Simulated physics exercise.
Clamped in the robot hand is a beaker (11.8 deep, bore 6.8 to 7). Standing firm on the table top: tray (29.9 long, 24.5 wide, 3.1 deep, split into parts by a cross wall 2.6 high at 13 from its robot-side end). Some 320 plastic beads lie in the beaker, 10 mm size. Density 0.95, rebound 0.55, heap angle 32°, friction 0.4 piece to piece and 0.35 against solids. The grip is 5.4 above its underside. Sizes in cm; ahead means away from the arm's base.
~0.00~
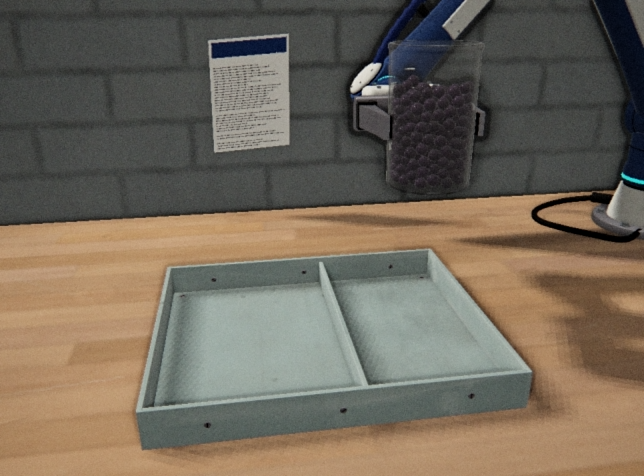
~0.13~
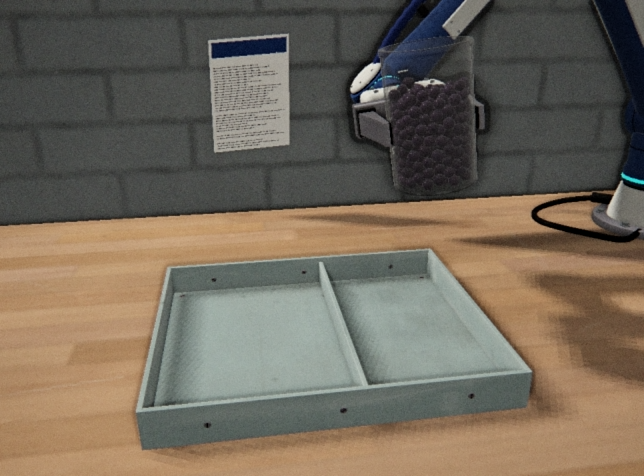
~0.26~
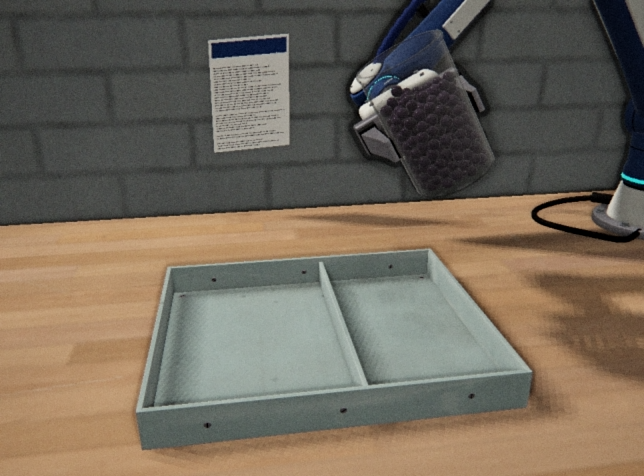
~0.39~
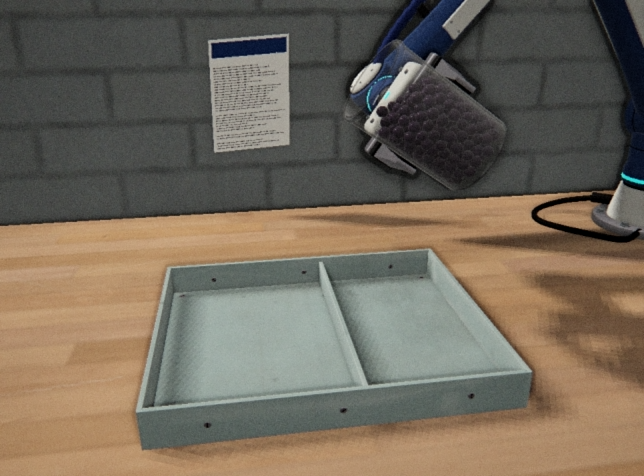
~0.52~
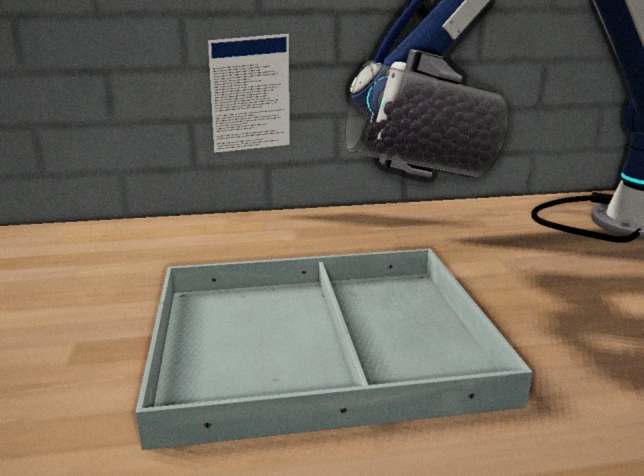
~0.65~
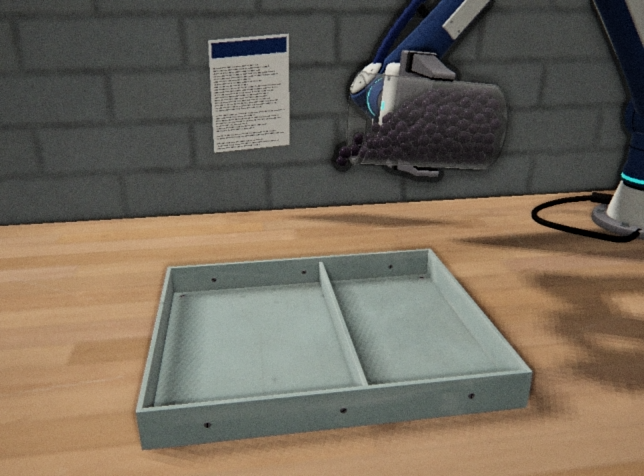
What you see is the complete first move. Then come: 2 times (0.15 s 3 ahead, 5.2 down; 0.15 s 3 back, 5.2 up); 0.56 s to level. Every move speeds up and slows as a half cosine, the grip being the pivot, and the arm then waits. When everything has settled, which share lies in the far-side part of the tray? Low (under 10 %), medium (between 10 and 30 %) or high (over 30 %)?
In the far-side part of the tray the share is medium, between 10 and 30 %.
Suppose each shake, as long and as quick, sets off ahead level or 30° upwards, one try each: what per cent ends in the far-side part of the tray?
Some 65 and 75 per cent.
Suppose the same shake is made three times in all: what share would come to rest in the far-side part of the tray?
It would be near 20 per cent.
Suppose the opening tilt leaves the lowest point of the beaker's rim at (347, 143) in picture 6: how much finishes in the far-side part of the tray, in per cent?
Some 5 per cent.
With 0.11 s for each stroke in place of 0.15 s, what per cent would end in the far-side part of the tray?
It would be near 25 per cent.
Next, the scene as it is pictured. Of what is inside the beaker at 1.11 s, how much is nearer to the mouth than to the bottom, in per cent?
Roughly 40 per cent.
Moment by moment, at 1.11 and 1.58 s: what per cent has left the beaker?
In turn: 5, 15.
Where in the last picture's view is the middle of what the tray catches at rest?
Near (250, 339).
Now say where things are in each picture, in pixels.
The first picture shows beaker middle at (431, 118), level; upper third of the load around (430, 103), from x 395 to 470, top at y 80; 317 in the beaker.
The second picture shows beaker middle at (430, 118), tilted 8° forward; upper third of the load around (430, 104), from x 395 to 465, top at y 85.
The third picture shows beaker middle at (428, 119), tilted 29° forward; upper third of the load around (430, 106), from x 385 to 480, top at y 80.
The fourth picture shows beaker middle at (426, 120), tilted 55° forward; upper third of the load around (431, 109), from x 380 to 495, top at y 80.
The fifth picture shows beaker middle at (426, 122), tilted 76° forward; upper third of the load around (440, 108), from x 370 to 495, top at y 90.
The sixth picture shows beaker middle at (425, 123), tilted 84° forward; upper third of the load around (452, 110), from x 340 to 495, top at y 90; 317 in the beaker.
After 1.11 s, tilted 84° forward, highest piece 18 above the table; 296 in the beaker, 18 in the far-side part, 1 in the robot-side part, 2 in flight or on a rim.
After 1.58 s, tilted 31° forward, highest piece 25 above the table; 267 in the beaker, 47 in the far-side part, 2 in the robot-side part, 1 in flight or on a rim.
After 2.01 s, level, highest piece 26 above the table; 267 in the beaker, 48 in the far-side part, 2 in the robot-side part.
After 3.06 s, level, highest piece 26 above the table; 267 in the beaker, 48 in the far-side part, 2 in the robot-side part.
At rest, 267 in the beaker, 48 in the far-side part, 2 in the robot-side part. That is 15 % in the far-side part of the tray.
